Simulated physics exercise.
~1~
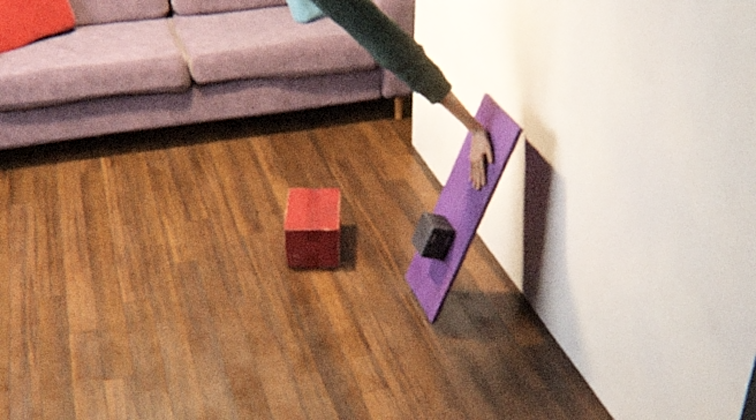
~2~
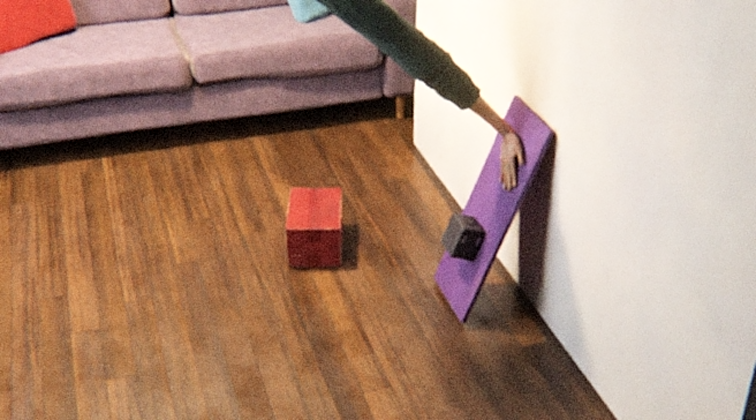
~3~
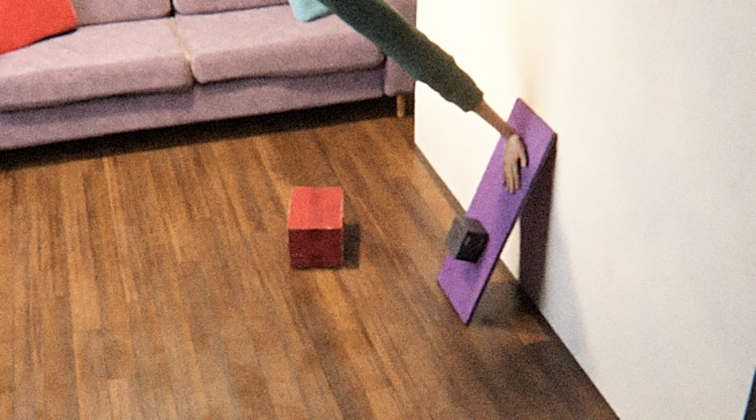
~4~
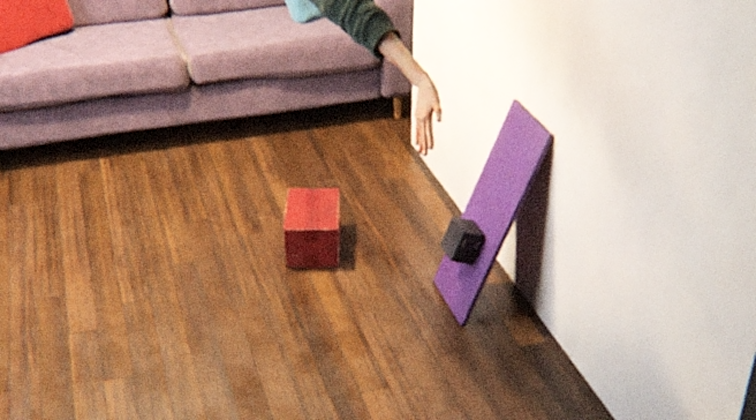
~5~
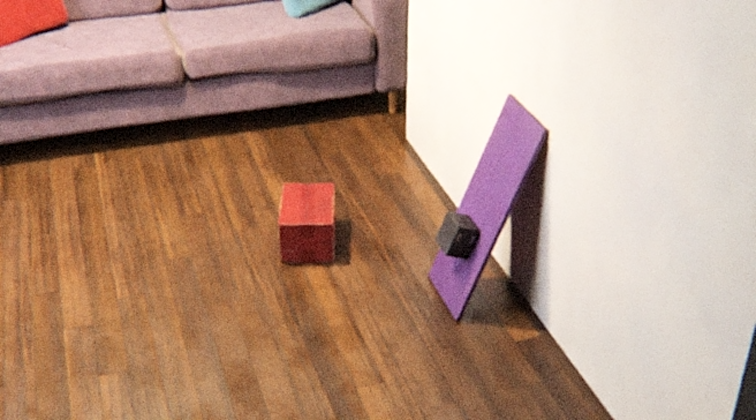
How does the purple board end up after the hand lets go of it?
It stays where the hand left it, still leaning at a slant by the wall.
